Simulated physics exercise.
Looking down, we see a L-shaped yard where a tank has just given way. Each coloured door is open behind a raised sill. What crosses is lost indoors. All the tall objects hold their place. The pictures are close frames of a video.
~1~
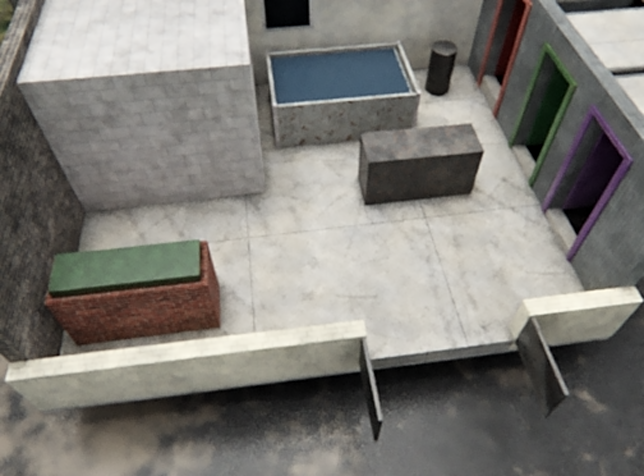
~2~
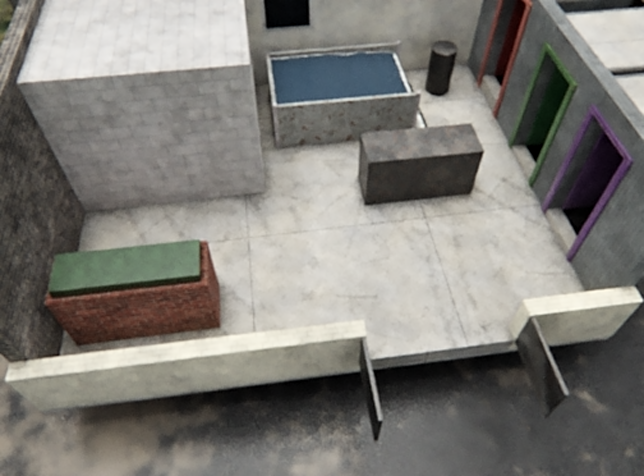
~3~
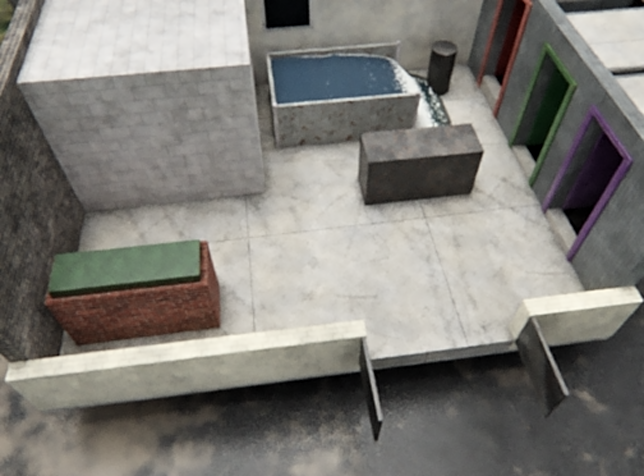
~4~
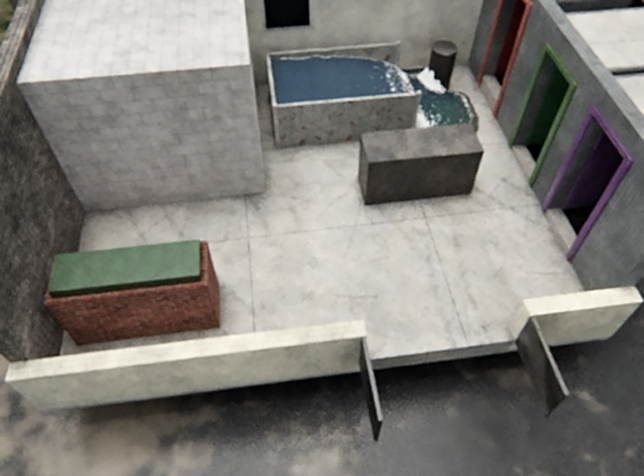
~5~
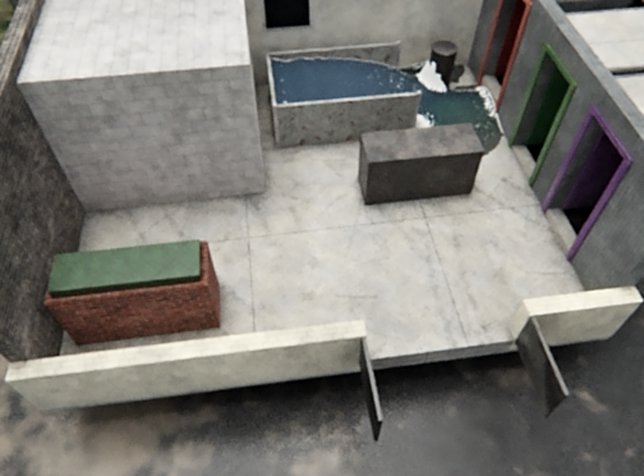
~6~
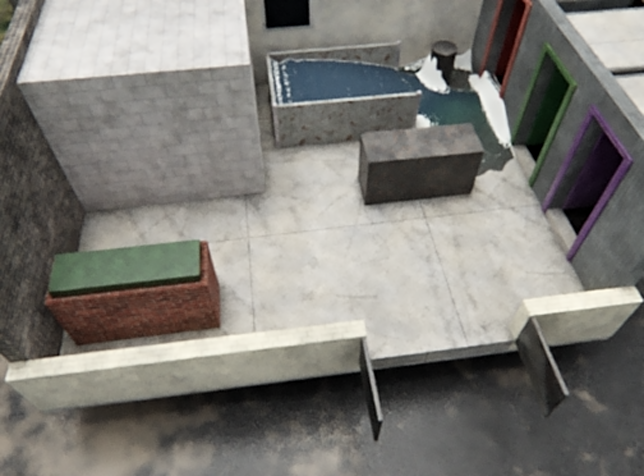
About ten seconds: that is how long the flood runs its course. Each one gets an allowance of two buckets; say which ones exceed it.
Going through them: The purple door does not exceed it; the red door exceeds it; the green door exceeds it.
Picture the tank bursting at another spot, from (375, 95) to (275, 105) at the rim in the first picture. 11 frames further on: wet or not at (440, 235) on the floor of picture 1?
Answer: Bone-dry.
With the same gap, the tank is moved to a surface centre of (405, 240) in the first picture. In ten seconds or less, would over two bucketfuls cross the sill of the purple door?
Then the purple door exceeds the limit.
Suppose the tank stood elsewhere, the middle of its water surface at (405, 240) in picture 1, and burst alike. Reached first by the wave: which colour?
I'd go with the one in purple.
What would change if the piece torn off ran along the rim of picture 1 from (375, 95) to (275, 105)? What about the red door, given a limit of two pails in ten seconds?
I reckon red door sits short of it.
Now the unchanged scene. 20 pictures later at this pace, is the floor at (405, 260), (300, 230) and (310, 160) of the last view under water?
First spot soaked, second not wet, third not wet.
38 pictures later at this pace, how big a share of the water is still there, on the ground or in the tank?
I reckon around 80 in a hundred.
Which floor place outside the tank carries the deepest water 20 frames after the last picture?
Deepest spot: Around (554, 308).
A moment on, water covers 20 % of the floor; the purple door wet at the sill, nothing in, the red door over two buckets in, the green door under two buckets in.
Next, water covers 35 % of the floor; the purple door wet at the sill, nothing in, the red door far over two buckets in, the green door over two buckets in.
Then, water covers 45 % of the floor; the purple door wet at the sill, nothing in, the red door far over two buckets in, the green door far over two buckets in.
Later, water covers 80 % of the floor; the purple door under two buckets in, the red door far over two buckets in, the green door far over two buckets in.
In the end, water covers 95 % of the floor; the purple door under two buckets in, the red door far over two buckets in, the green door far over two buckets in.
